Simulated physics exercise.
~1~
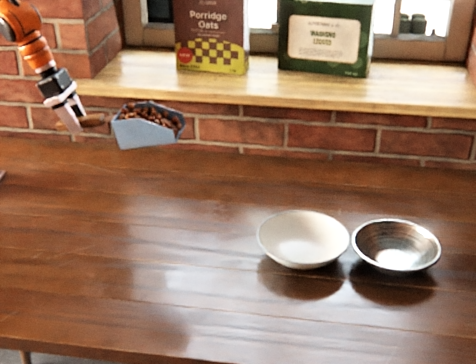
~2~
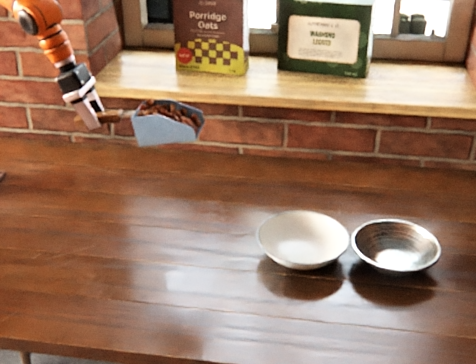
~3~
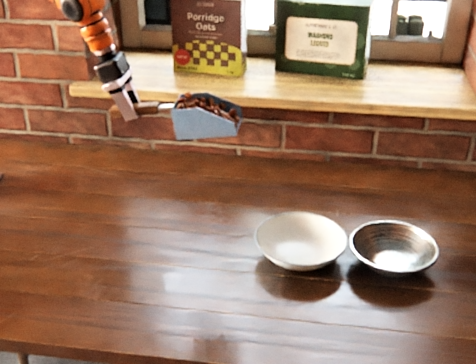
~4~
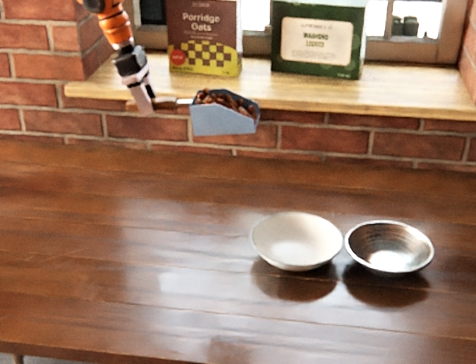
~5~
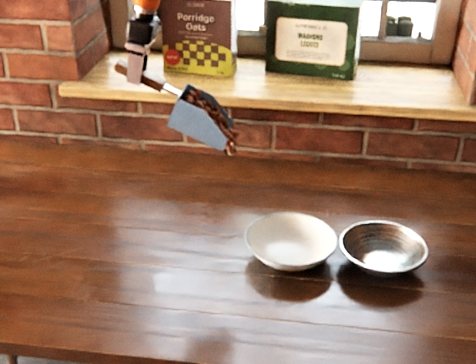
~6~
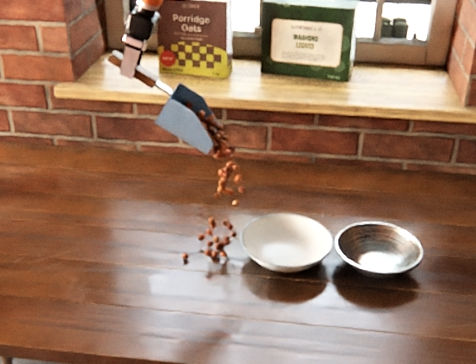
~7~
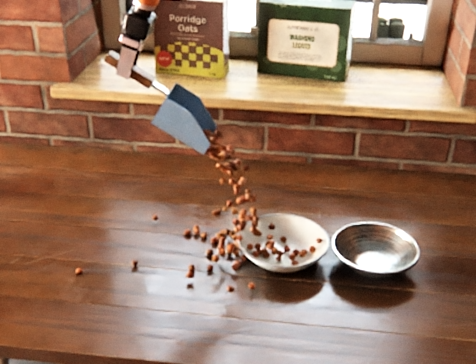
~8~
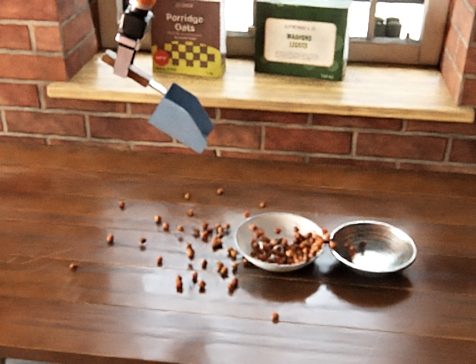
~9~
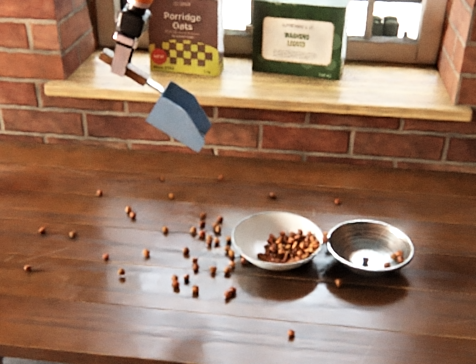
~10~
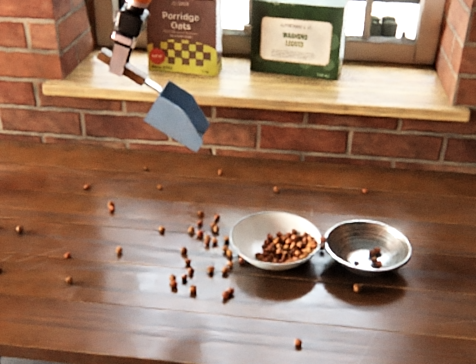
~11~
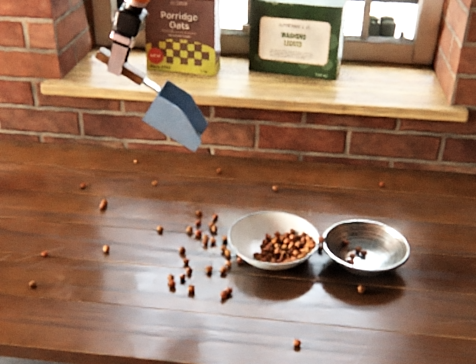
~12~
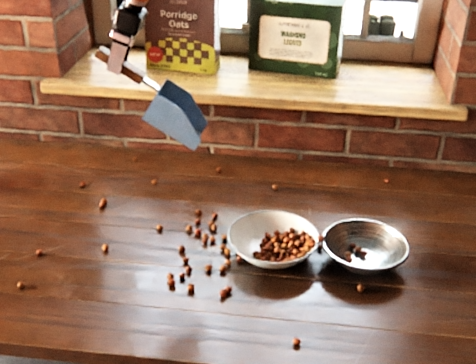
A robotic arm carries a scoop heaped with hazelnuts rightward above a wooden table, then tips it, spilling them toward two bowls. Many land in the white bowl, a few reach the metal one, and the rest lie scattered on the table as the emptied scoop stays tilted.
